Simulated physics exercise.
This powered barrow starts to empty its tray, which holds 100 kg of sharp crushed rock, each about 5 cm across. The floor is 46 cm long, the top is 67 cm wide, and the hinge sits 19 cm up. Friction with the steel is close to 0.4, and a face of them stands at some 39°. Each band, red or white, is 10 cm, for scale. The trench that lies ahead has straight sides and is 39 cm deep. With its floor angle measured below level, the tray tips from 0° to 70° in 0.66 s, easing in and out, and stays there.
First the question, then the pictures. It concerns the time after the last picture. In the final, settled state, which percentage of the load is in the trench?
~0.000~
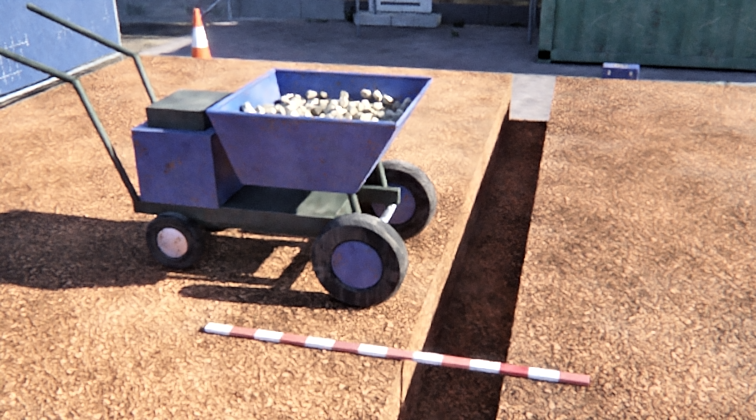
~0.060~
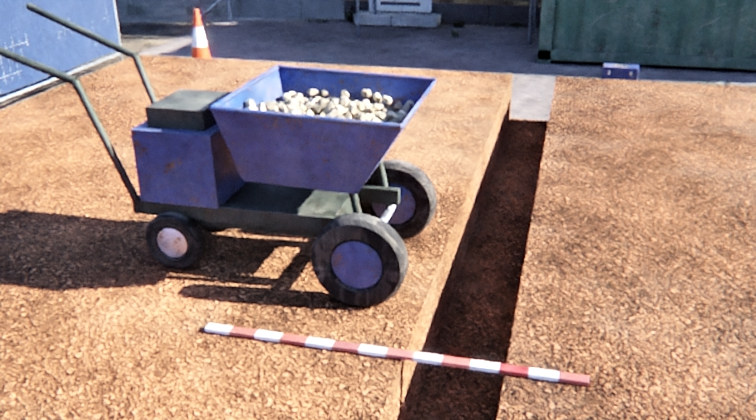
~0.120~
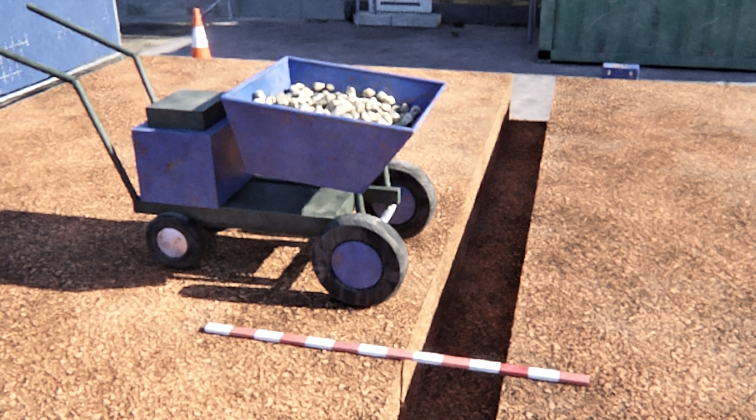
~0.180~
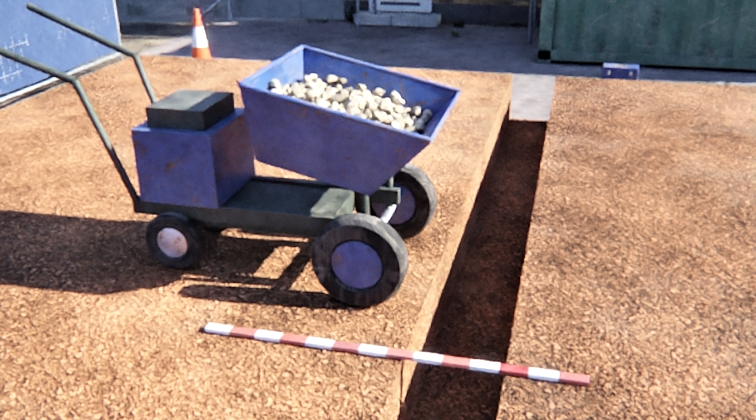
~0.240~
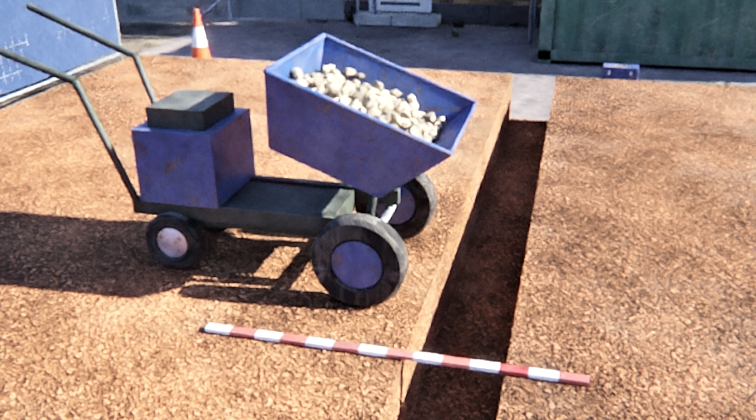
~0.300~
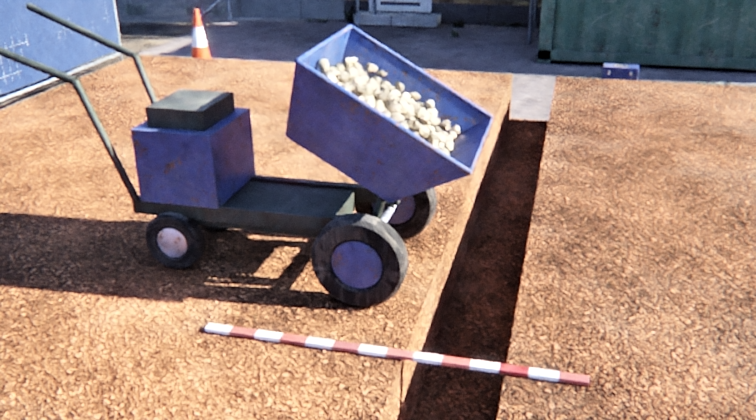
8 per cent is in the trench.
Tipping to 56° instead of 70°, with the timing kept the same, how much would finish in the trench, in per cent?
About 0 per cent would end up in the trench.
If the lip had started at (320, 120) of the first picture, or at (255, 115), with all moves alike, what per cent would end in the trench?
About 50 per cent first, then about 45 per cent.
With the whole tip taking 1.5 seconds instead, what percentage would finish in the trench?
Expected share: Around 10%.
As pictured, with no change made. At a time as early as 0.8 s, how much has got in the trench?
By then, around 0 percent.
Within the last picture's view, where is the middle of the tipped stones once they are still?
(575, 290).
After 0.5 s the floor is at 60°; 100 % in the tray; the foremost stones are at (491, 207).
After 0.8 s the floor is at 70°; 84 % in the tray, 16 % past the trench; the foremost stones are at (593, 301).
After 1.1 s the floor is at 70°; 49 % in the tray, 51 % past the trench; the foremost stones are at (741, 325).
After 3.1 s the floor is at 70°; 34 % in the tray, 8 % in the trench, 57 % past the trench; the foremost stones are past the picture's edge.
